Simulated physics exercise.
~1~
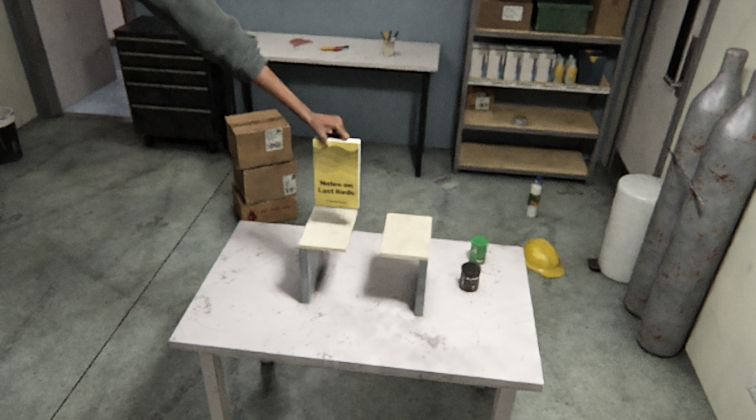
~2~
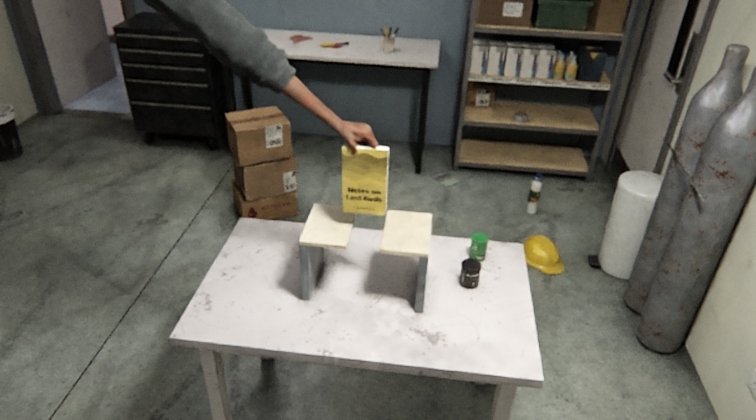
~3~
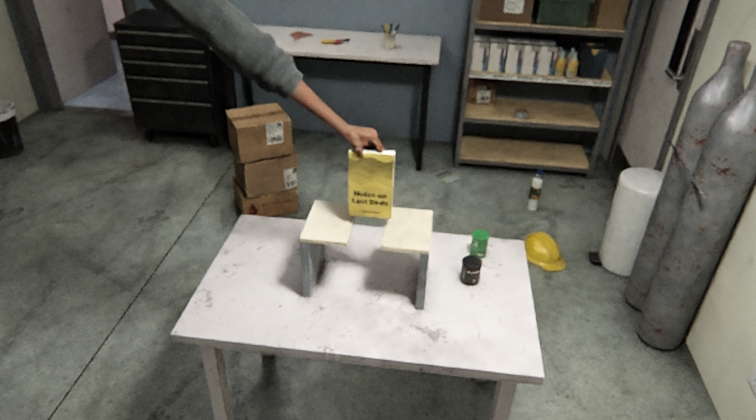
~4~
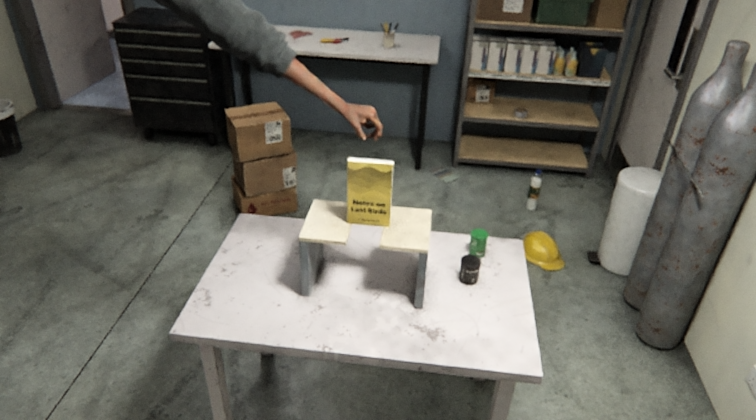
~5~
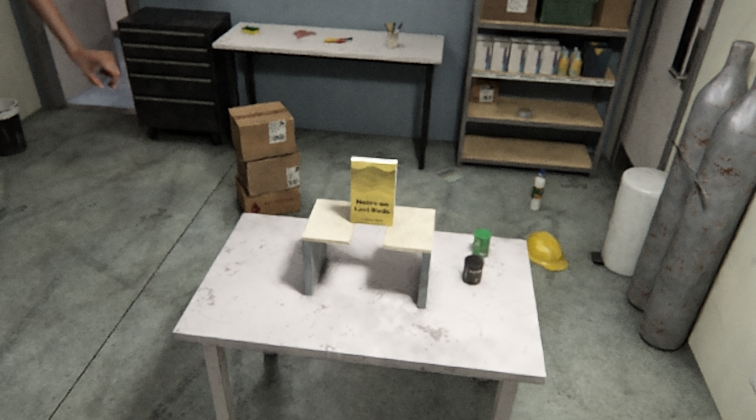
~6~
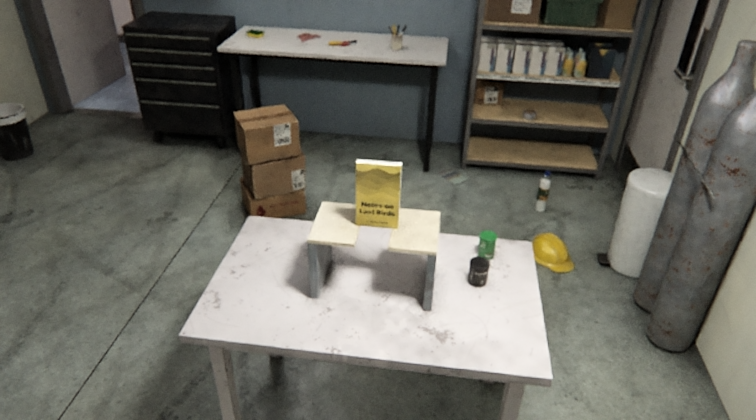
A hand held a yellow book upright above two pale ledges on a table, moved it right and lowered it over the gap between them, then let go and drew away, leaving the book standing caught on top beside two small tins.
